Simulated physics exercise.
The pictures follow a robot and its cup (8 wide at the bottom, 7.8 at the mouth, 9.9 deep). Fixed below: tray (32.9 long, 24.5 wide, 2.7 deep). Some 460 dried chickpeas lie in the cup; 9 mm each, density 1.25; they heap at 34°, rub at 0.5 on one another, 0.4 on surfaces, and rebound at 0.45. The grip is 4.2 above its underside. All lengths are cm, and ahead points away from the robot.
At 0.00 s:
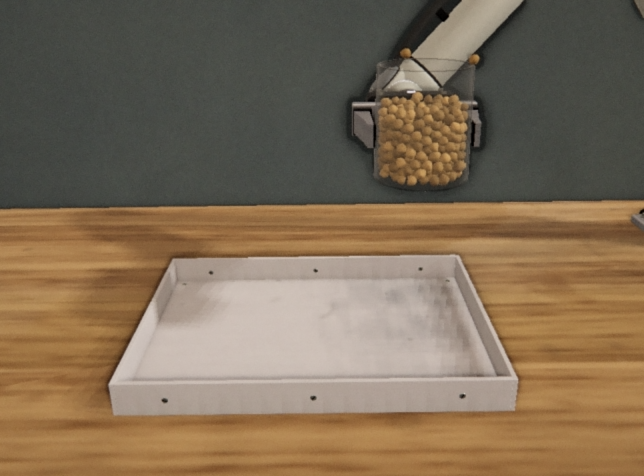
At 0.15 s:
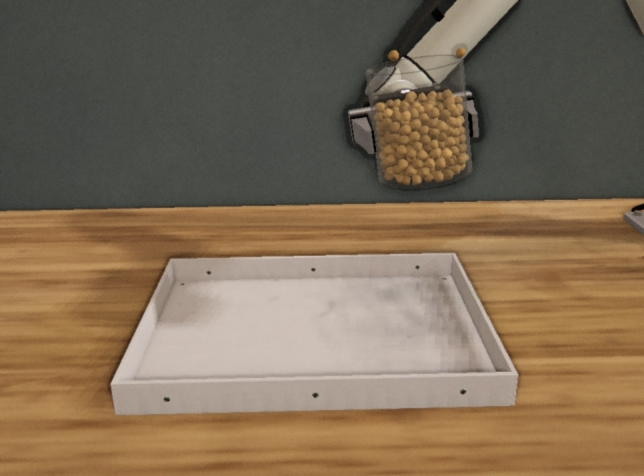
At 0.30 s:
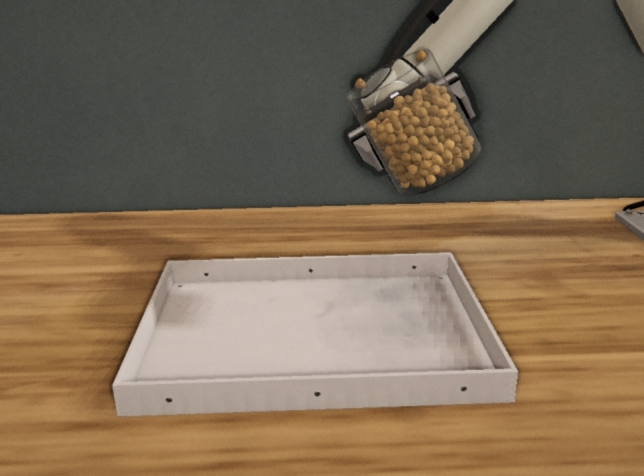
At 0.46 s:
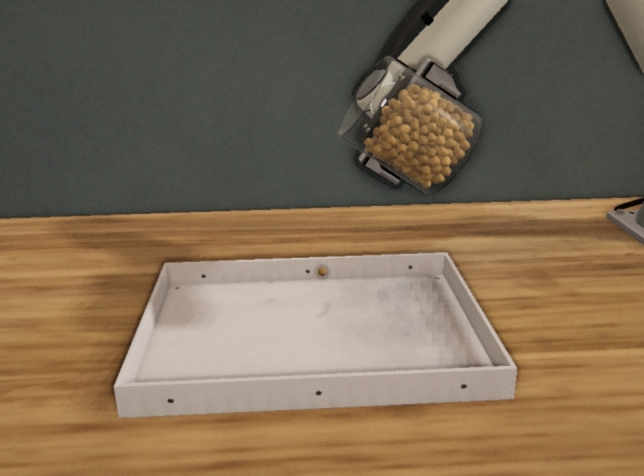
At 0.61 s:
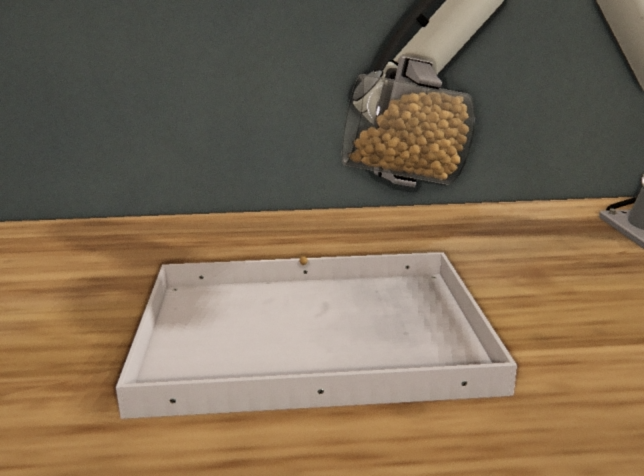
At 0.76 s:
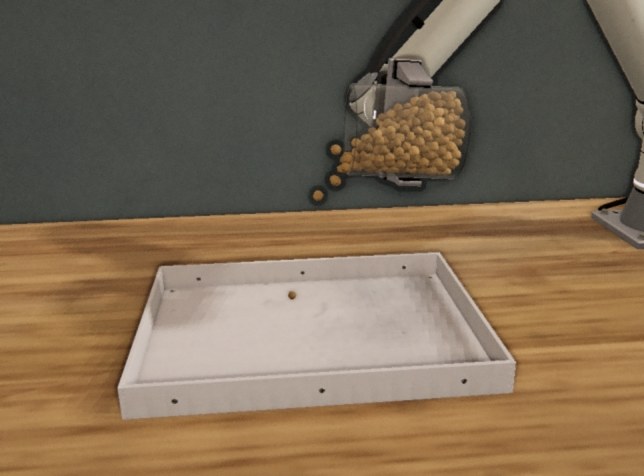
At first, a robot arm holds a clear cup full of round tan chickpeas upright above an empty white tray on a wooden table. The arm tilts the cup steadily to the left, and a single chickpea drops into the tray. With the cup nearly sideways, a few more tumble from its mouth.
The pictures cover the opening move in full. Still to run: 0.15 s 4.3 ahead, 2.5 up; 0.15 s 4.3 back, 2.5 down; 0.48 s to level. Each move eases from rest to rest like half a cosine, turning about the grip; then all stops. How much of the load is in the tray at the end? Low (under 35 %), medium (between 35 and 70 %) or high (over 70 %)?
Share in the tray: Medium (between 35 and 70 %).
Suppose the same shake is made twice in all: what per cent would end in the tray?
It would be near 75 per cent.
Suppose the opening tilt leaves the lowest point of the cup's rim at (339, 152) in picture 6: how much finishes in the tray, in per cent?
About 25 per cent.
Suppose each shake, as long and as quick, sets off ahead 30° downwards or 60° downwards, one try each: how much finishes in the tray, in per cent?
About 30 and 10 per cent.
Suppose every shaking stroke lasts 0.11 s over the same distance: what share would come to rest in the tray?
It would be near 85 per cent.
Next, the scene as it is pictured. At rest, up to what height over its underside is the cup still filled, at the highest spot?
Roughly 6.0 cm.
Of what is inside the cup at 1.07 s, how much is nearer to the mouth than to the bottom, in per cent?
Some 65 per cent.
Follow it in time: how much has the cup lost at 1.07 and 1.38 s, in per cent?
In turn: 45, 55.
After 1.07 s, tilted 86° forward, highest piece 21 above the table; 261 in the cup, 20 in the tray, 181 in flight or on a rim.
After 1.38 s, tilted 21° forward, highest piece 25 above the table; 245 in the tray, 214 in the cup, 2 on the table or floor, 1 in flight or on a rim.
After 1.74 s, level, highest piece 23 above the table; 246 in the tray, 214 in the cup, 2 on the table or floor.
After 2.79 s, level, highest piece 23 above the table; 246 in the tray, 214 in the cup, 2 on the table or floor.
In the end, 246 in the tray, 214 in the cup, 2 on the table or floor. That is 53 % in the tray.
